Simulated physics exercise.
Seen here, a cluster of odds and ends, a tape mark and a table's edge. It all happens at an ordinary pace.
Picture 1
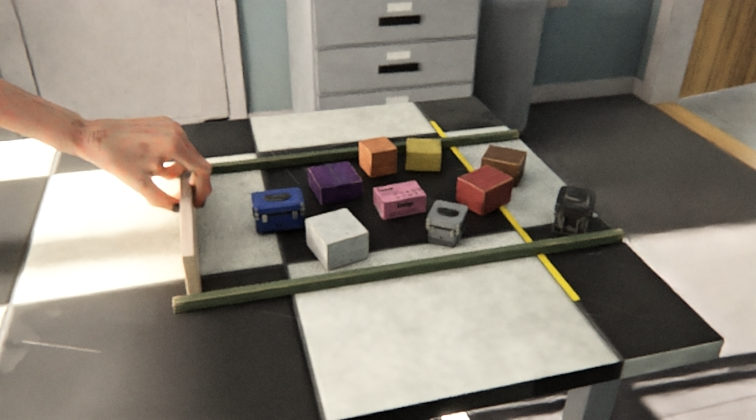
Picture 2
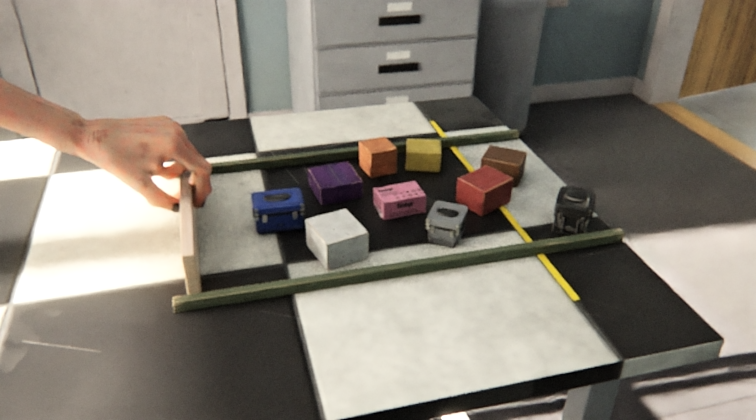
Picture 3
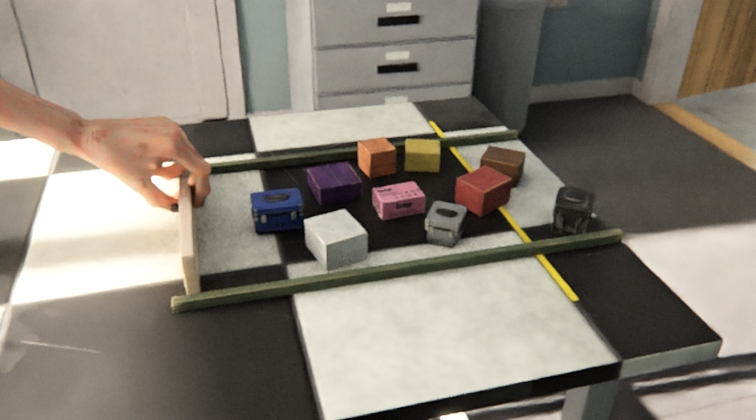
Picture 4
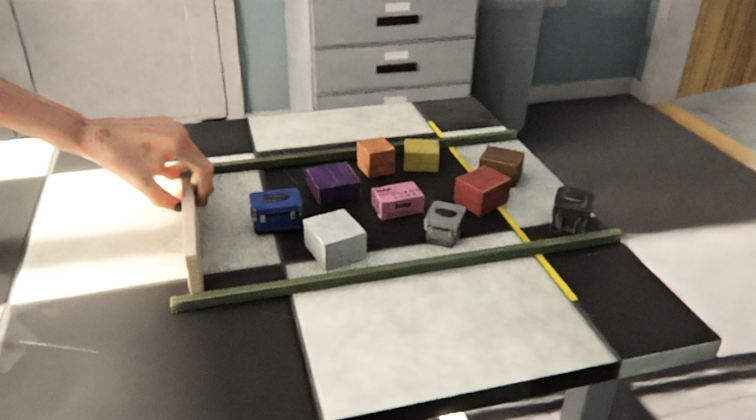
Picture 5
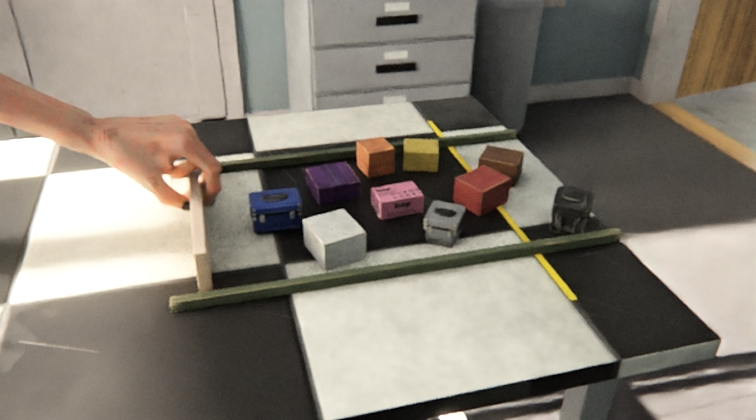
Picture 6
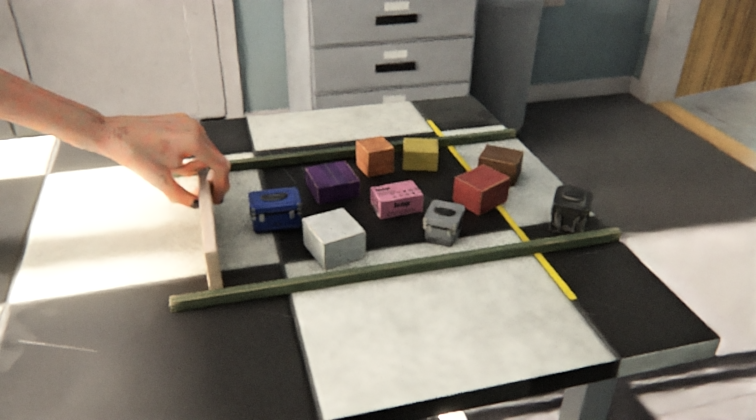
A hand holding an upright wooden board slides it a short way right between two green rails on a table, toward a cluster of small coloured boxes and cases that stay in place around a yellow tape line.
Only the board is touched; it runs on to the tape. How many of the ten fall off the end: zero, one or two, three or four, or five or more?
The number that fall off is one or two.
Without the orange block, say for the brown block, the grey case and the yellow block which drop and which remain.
The brown block is kept, the grey case remains up, the yellow block stays on.
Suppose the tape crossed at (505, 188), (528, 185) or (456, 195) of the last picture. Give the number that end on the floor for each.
In that order 4, 6 and 0.
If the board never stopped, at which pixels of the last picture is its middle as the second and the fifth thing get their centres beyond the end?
Its middle is around (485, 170) and later (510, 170).
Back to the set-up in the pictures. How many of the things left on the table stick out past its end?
Overhanging: 3.
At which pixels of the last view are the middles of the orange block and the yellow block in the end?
The orange block stops around (474, 141); the yellow block around (505, 146).
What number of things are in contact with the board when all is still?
That makes 4.
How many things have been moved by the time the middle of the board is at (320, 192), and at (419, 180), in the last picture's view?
By then 3, and 8.
A little later, none off yet; black case at rest near (571, 210); brown block at rest near (500, 165); red block at rest near (481, 189).
Next, none off yet; black case at rest near (571, 210); brown block at rest near (500, 165); red block shifted about its own width near (521, 186).
When it is over, the number that fall off is one or two; down, red block.
